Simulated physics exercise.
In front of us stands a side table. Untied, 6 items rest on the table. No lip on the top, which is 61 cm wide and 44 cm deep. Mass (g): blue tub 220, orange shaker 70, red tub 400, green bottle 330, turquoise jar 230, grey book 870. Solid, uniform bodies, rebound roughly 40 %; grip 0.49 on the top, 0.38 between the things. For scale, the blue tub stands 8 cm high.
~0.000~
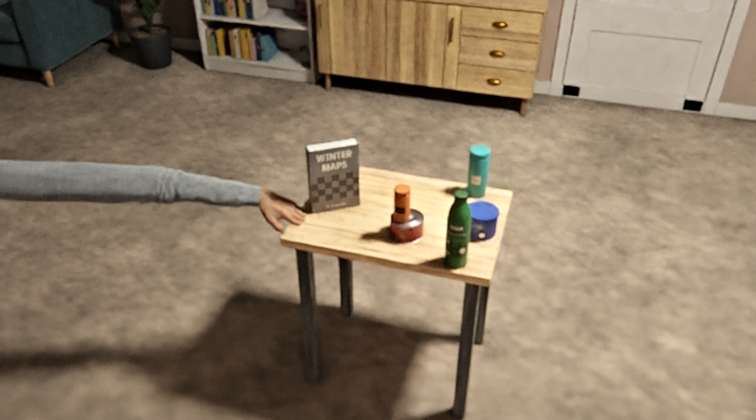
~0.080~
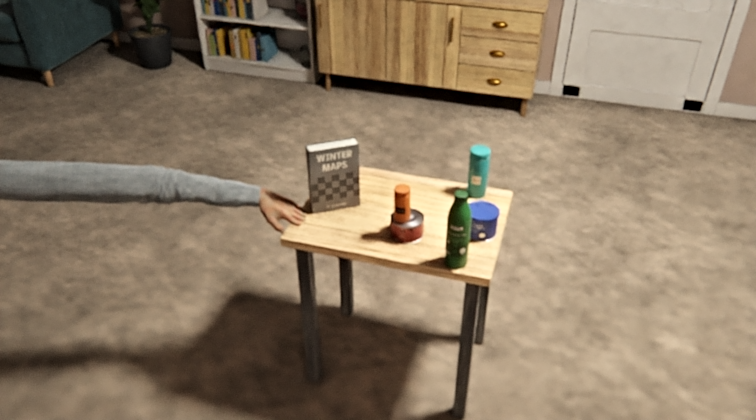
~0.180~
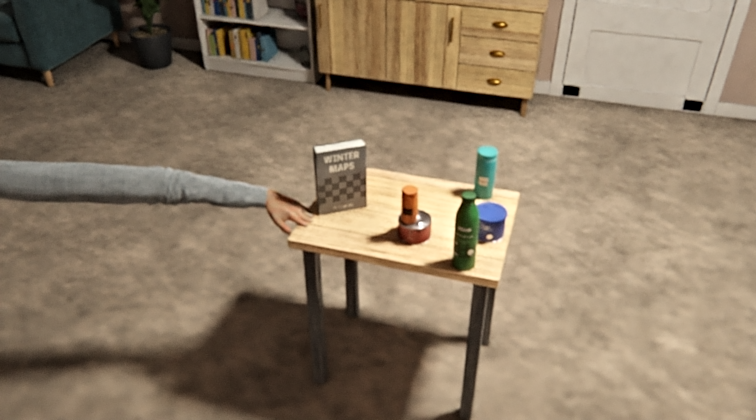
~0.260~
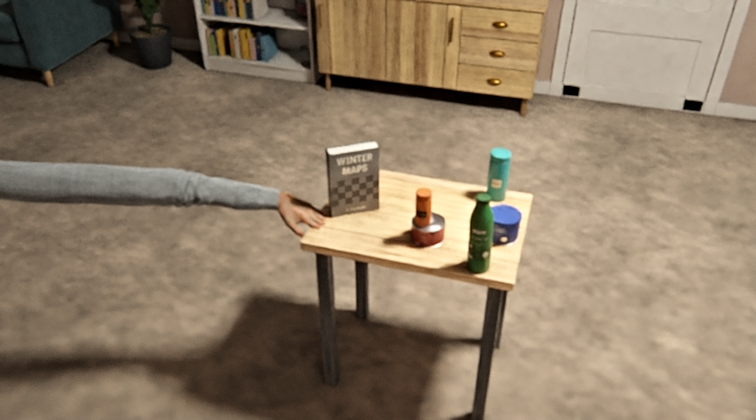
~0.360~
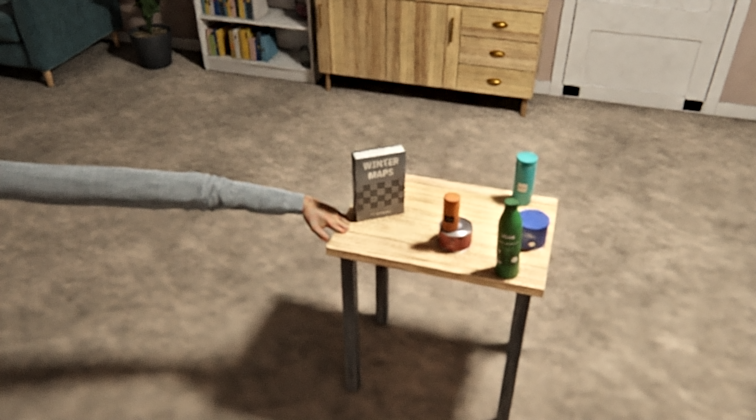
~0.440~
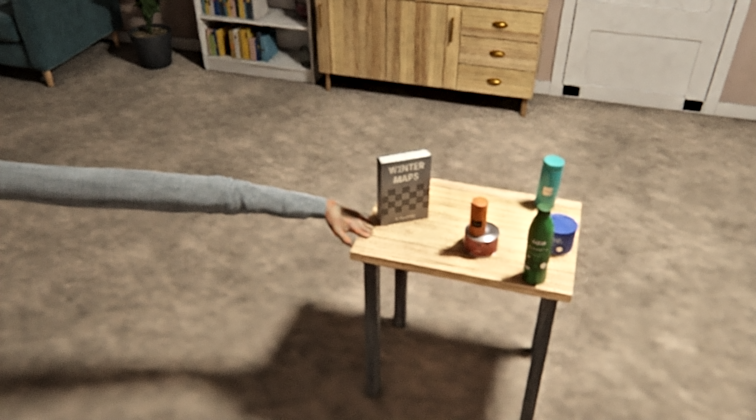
The clip shows a hand pushing a small wooden side table to the right across a carpeted floor, carrying along a grey book, tubs, an orange shaker, a turquoise jar and a green bottle, with the jar leaning slightly later.
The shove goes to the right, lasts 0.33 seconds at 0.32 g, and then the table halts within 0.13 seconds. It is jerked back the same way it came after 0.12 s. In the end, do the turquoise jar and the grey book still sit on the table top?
The turquoise jar has fallen off. The grey book is still there.
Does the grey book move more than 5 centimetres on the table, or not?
As for the grey book, it gets displaced.
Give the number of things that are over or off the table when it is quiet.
The answer is 4.
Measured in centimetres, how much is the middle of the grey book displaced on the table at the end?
Displacement: Approx. 18 cm.
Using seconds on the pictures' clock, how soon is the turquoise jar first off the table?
That first happens close to 0.7 seconds.
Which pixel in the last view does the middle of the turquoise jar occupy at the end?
It comes to rest near (710, 383).
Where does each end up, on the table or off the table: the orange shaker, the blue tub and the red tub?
Final state - the orange shaker ends out of bounds; the blue tub stays within bounds; the red tub stays within bounds.
Around 0.74 s, table shifted 22 cm; green bottle and turquoise jar now off the table; grey book at 43° to upright near (427, 209); orange shaker shifted 8 cm.
Around 0.94 s, table shifted 10 cm; grey book on its side near (401, 236); orange shaker at 24° to upright; blue tub shifted 4 cm.
Around 1.24 s, grey book on its side near (354, 228); orange shaker on its side.
Around 2.84 s, orange shaker now off the table; grey book on its side near (354, 228).
Finally (3.3 s), off the table, orange shaker, green bottle and turquoise jar; on their side or leaning hard on the table, grey book; the other 2 still in place (within 5 cm). In the last view, turquoise jar near (710, 383), grey book near (354, 228).
